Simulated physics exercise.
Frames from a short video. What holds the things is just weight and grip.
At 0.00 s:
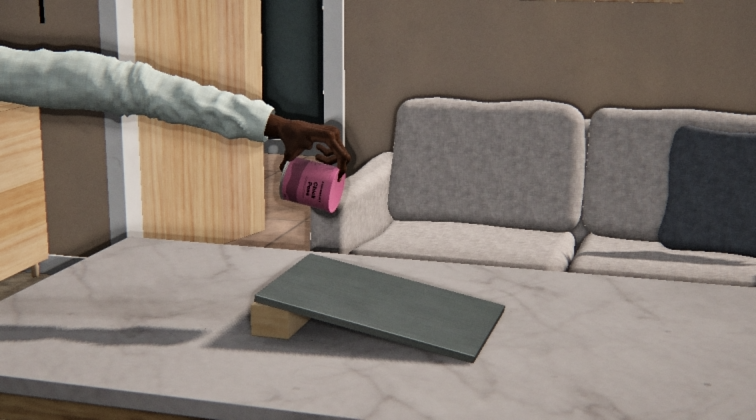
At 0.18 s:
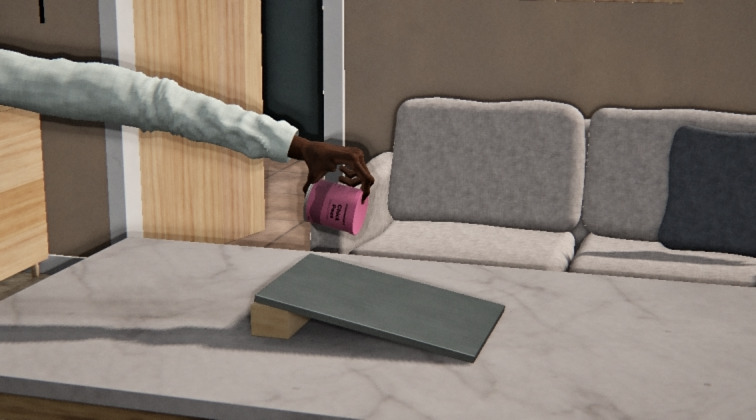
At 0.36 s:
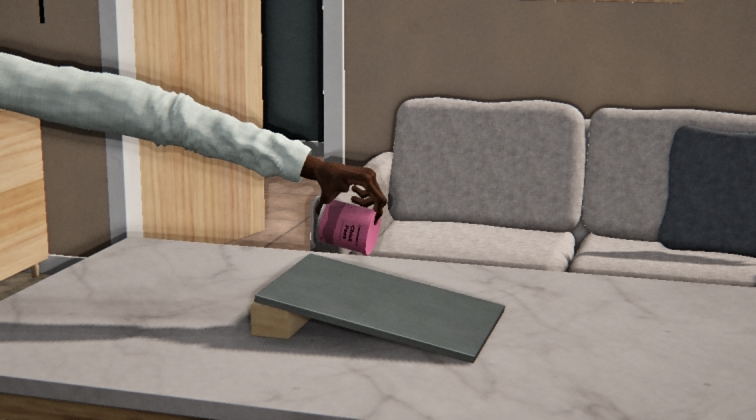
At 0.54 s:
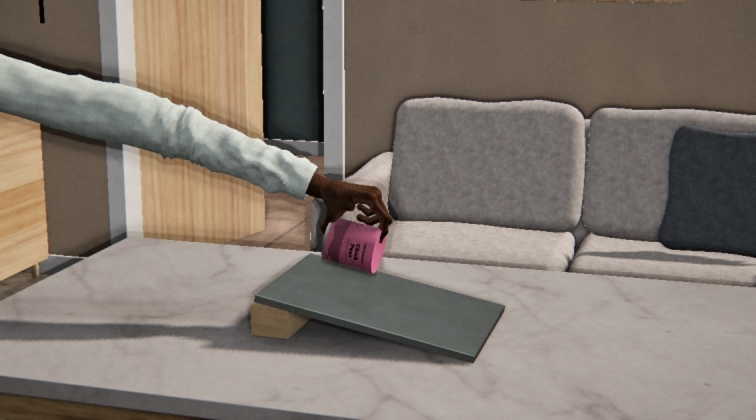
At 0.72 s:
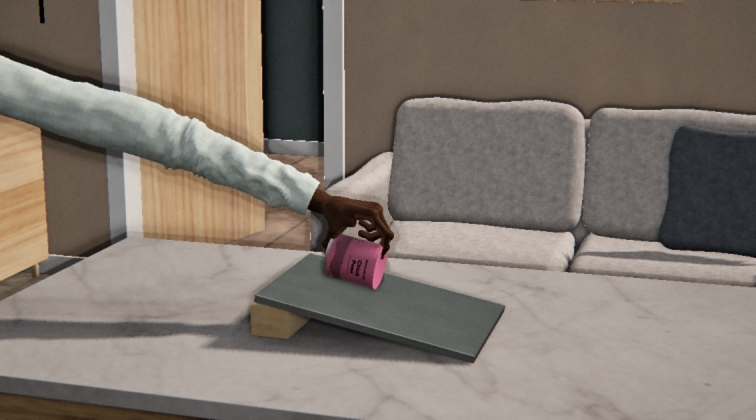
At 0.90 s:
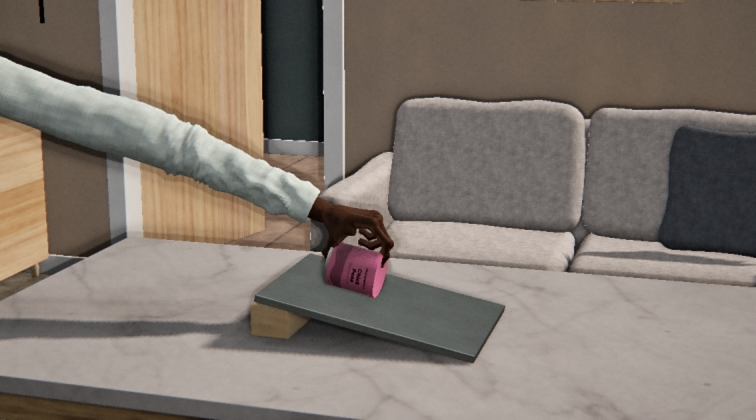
A hand in a pale sleeve lowering a tilted pink tin rightward and down onto a sloping dark board, still gripping it.
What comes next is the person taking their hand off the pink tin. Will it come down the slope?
No, it is stationary.
Around 1.10 s, nothing moves.
Around 1.30 s, pink tin resting near (356, 269).
Finally (1.9 s), it is still in place. Final places as the last picture's camera would see them, pink tin near (356, 269). The pink tin remains at rest.
